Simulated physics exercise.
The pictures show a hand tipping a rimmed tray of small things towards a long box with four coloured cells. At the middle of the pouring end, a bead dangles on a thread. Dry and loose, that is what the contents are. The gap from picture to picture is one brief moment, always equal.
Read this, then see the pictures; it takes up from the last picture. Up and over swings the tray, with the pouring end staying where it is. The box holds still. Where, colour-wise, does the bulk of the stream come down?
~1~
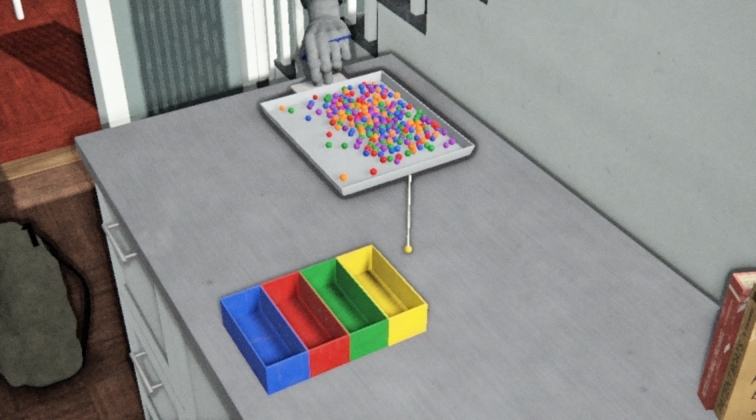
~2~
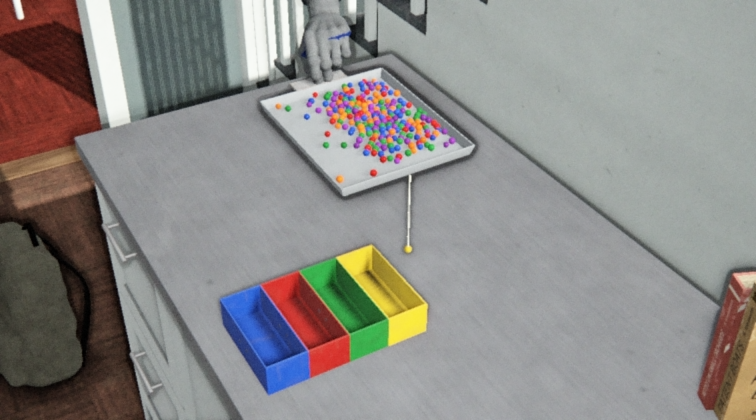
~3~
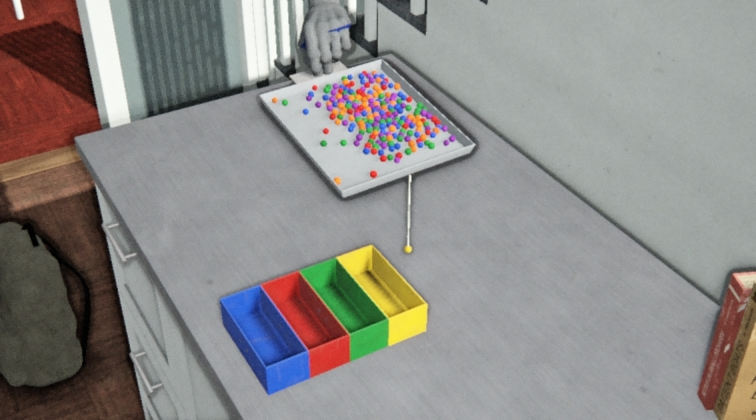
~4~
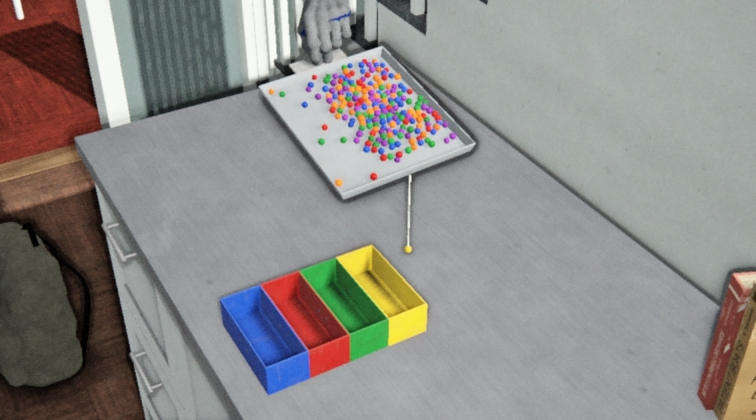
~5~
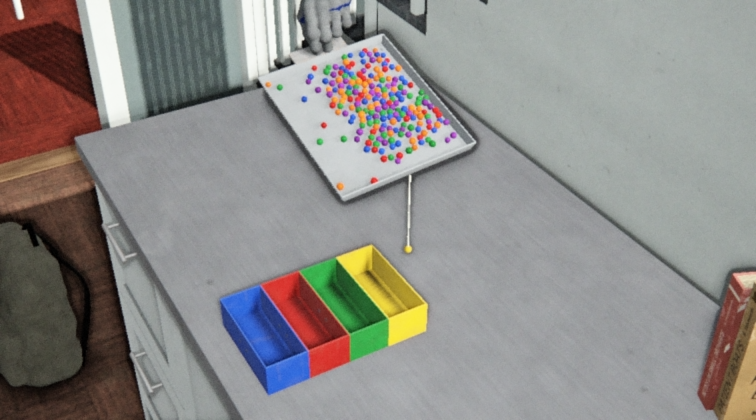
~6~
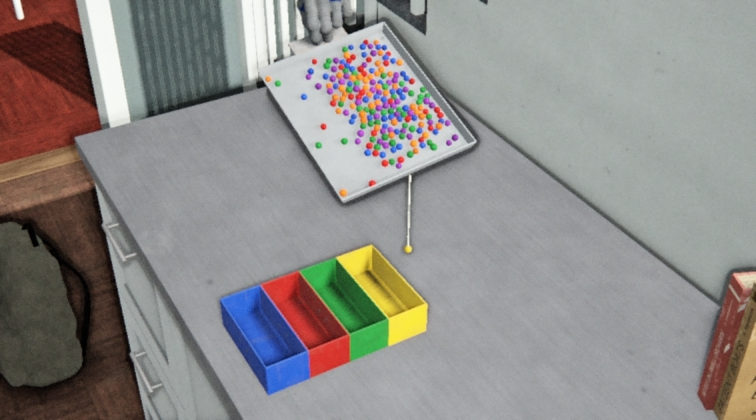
In the green cell.
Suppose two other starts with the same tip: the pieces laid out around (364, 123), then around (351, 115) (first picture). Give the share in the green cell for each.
Share in order: Roughly 50 %, 40 %.
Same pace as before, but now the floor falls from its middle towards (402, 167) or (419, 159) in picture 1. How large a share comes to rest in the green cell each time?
Lab note: Try one about 10 %, try two 0 %.
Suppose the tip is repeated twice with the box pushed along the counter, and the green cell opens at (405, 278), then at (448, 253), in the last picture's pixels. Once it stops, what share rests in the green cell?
It would be roughly 10 per cent, followed by roughly 0 per cent.
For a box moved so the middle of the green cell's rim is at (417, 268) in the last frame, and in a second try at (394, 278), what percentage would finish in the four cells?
It would be roughly 90 per cent in the first placement and roughly 90 per cent in the second.
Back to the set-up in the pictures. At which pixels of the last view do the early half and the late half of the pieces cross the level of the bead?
Close to (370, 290), then close to (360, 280).
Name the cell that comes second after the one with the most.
Next after the leader comes that yellow cell.
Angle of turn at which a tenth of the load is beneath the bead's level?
The angle is roughly 60° at that point.
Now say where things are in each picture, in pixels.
Corners of the pouring end at (343, 186) and (470, 145), level; middle of the load at (376, 121), round plastic beads; bead on its thread at (408, 249); blue cell at (288, 370); red cell at (329, 354); green cell at (369, 338); yellow cell at (408, 322), in the first frame.
Corners of the pouring end at (344, 187) and (470, 145), level; middle of the load at (376, 120), in the second frame.
Corners of the pouring end at (344, 188) and (470, 144), tipped barely, lowest at the left corner; middle of the load at (376, 115), in the third frame.
Corners of the pouring end at (344, 191) and (471, 142), tipped a little, lowest at the left corner; middle of the load at (376, 109), in the fourth frame.
Corners of the pouring end at (344, 194) and (471, 141), tipped clearly, lowest at the left corner; middle of the load at (377, 104), a small part on the move, in the fifth frame.
Corners of the pouring end at (344, 196) and (472, 140), tipped clearly, lowest at the left corner; middle of the load at (378, 103), all on the move; blue cell at (288, 370); red cell at (329, 354); green cell at (369, 338); yellow cell at (408, 322), in the sixth frame.
Soon after the last picture, tray tipped steeply; about half on the tray; a small part in the green cell; a small part in the yellow cell; a stray few in the red cell; about a third falling or outside the box.
A little later, tray tipped past a quarter turn; a stray few on the tray; about half in the green cell; about a quarter in the yellow cell; a small part in the red cell; a stray few in the blue cell; a small part falling or outside the box.
Later still, tray tipped past a quarter turn; about half in the green cell; about a third in the yellow cell; a small part in the red cell; a stray few in the blue cell; a small part falling or outside the box.
By the end, tray tipped past a quarter turn; about half in the green cell; about a third in the yellow cell; a small part in the red cell; a stray few in the blue cell; a small part outside the box.
